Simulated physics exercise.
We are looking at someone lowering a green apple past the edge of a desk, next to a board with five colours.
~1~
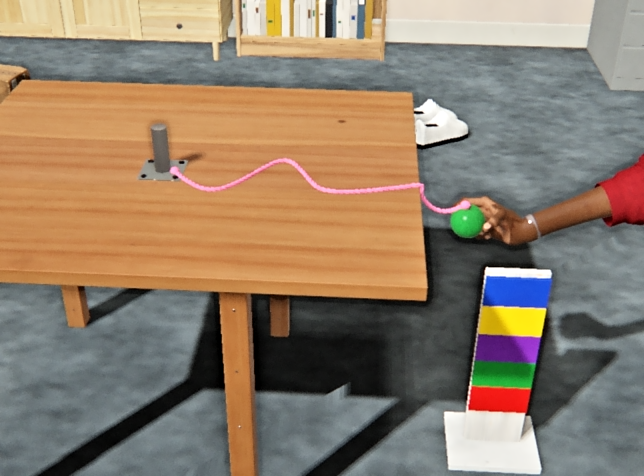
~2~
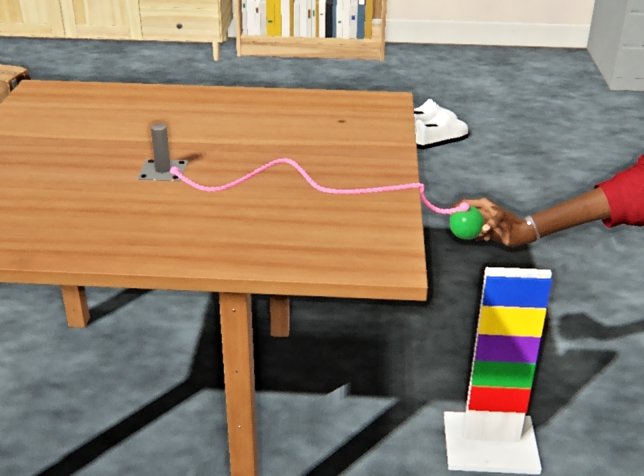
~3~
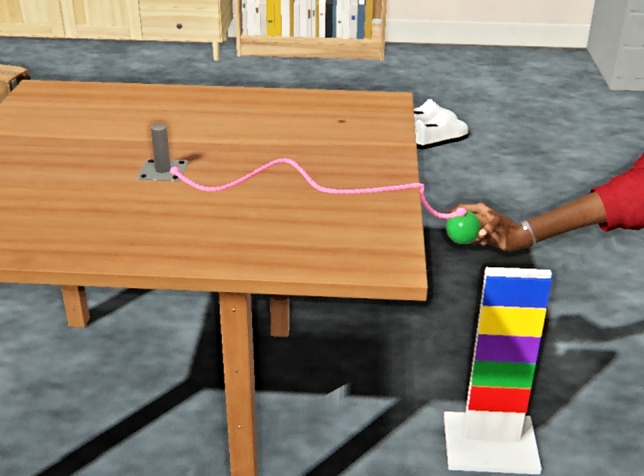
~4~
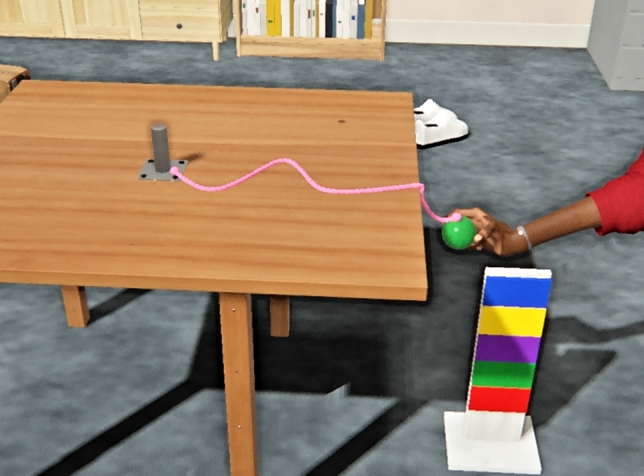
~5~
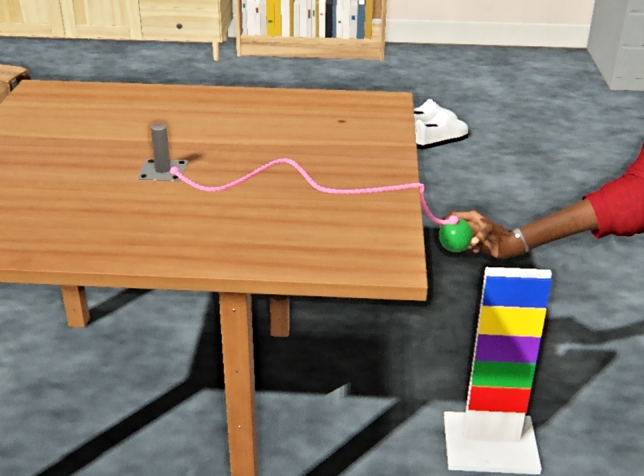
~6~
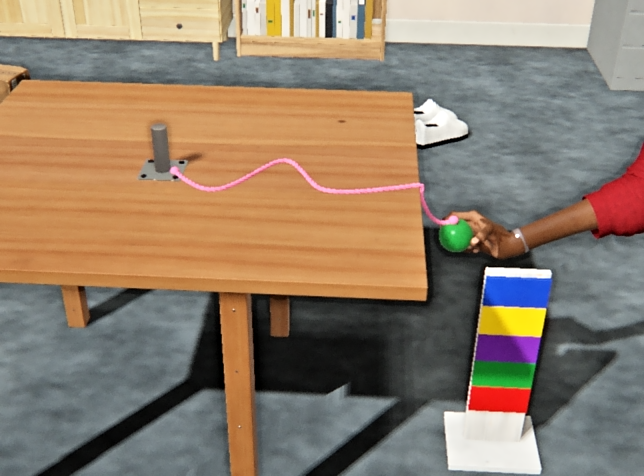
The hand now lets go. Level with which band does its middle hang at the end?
At yellow.
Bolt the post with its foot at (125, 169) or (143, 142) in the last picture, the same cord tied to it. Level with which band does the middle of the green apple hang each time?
Try by try: Blue; blue.
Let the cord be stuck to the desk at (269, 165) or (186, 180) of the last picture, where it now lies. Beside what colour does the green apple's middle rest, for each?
Try by try: Blue; yellow.
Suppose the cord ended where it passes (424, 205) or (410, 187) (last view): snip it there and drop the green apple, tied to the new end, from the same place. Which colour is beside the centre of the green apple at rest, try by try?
One after the other, blue; no band.
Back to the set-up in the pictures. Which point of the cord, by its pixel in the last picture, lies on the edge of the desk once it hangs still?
Near (340, 192).
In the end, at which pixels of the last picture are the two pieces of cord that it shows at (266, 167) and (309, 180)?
The first at (304, 177), the second at (376, 182).
Early on, apple near (408, 306); level with yellow.
Midway, apple near (412, 320); level with yellow.
Finally, apple near (414, 319); level with yellow. Its centre hangs level with the yellow band.
